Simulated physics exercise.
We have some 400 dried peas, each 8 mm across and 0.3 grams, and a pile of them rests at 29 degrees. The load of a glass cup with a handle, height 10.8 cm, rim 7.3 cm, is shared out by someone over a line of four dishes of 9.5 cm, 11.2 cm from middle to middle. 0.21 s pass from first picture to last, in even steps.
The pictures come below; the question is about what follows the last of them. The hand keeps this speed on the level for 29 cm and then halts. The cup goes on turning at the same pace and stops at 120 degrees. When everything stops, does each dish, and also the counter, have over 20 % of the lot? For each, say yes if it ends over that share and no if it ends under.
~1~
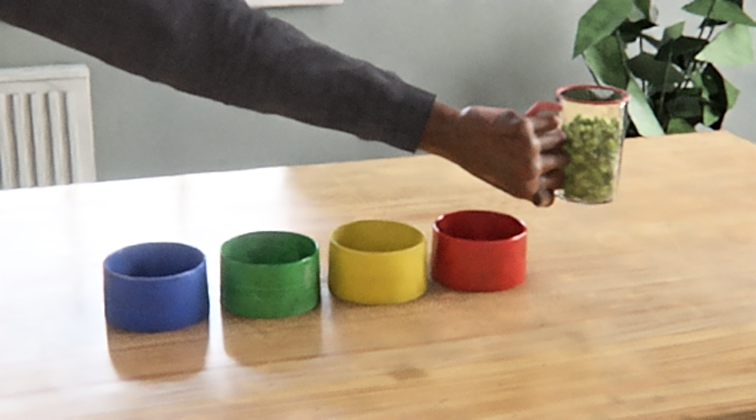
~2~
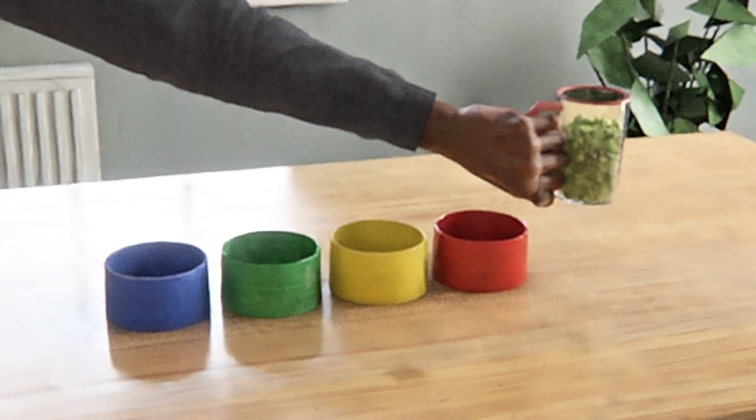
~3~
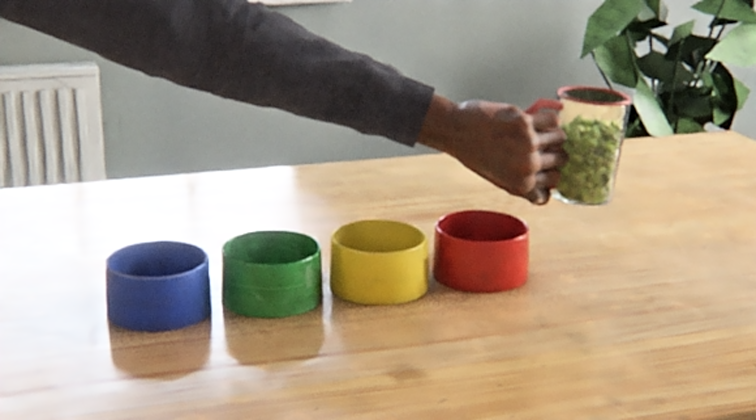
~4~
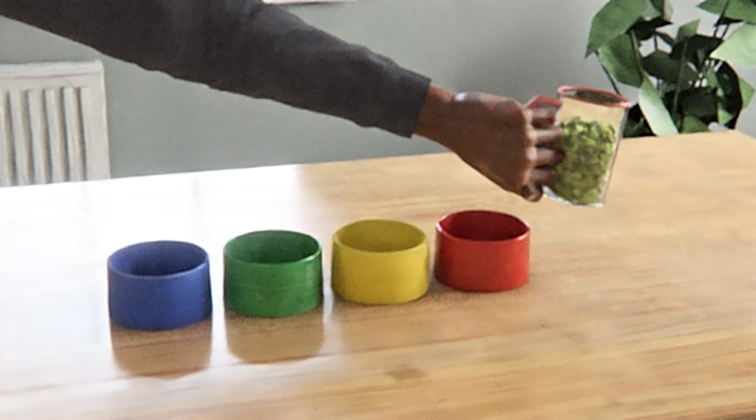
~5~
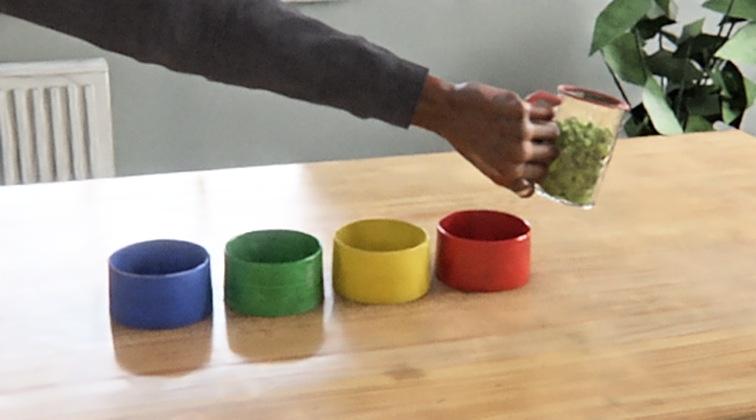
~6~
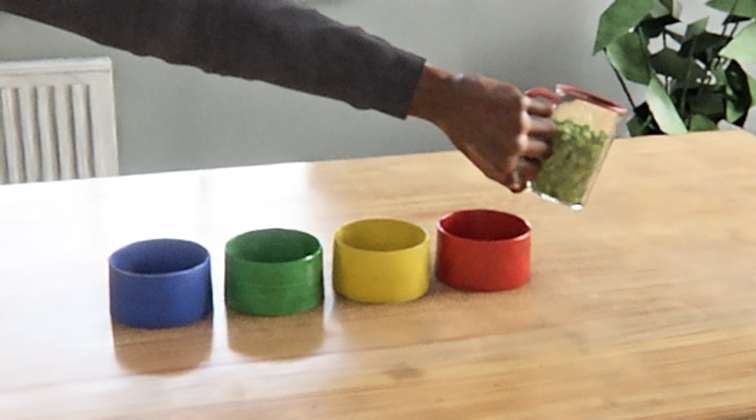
Red dish - yes, blue dish - no, green dish - no, yellow dish - no, counter - no.
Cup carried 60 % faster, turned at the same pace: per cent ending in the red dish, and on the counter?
Red: 0; counter: 10.
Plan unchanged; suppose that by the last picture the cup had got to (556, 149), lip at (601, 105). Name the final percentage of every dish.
Kept per dish: Red = 0, blue = 0, green = 0, yellow = 100.
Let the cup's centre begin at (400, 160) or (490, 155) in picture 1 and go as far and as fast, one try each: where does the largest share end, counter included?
The winner: Green; yellow.
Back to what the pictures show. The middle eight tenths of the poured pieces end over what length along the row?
About 6 cm.
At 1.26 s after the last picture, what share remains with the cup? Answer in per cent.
It works out to about 0 per cent of the load.
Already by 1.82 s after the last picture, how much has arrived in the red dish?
Close to 95 per cent at that point.
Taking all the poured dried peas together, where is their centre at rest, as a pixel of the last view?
Est. centre at rest: (480, 252) px.
Then, 0.75 s after the last picture, tilt 110 degrees; cup holds 90 %, red 5 %.
Then, 1.26 s after the last picture, tilt 120 degrees; cup holds 0 %, red 95 %.
Then, 1.82 s after the last picture, tilt 120 degrees; cup holds 0 %, red 95 %.
In the end, red 95 %, blue 0 %, green 0 %, yellow 0 %, counter 5 %.
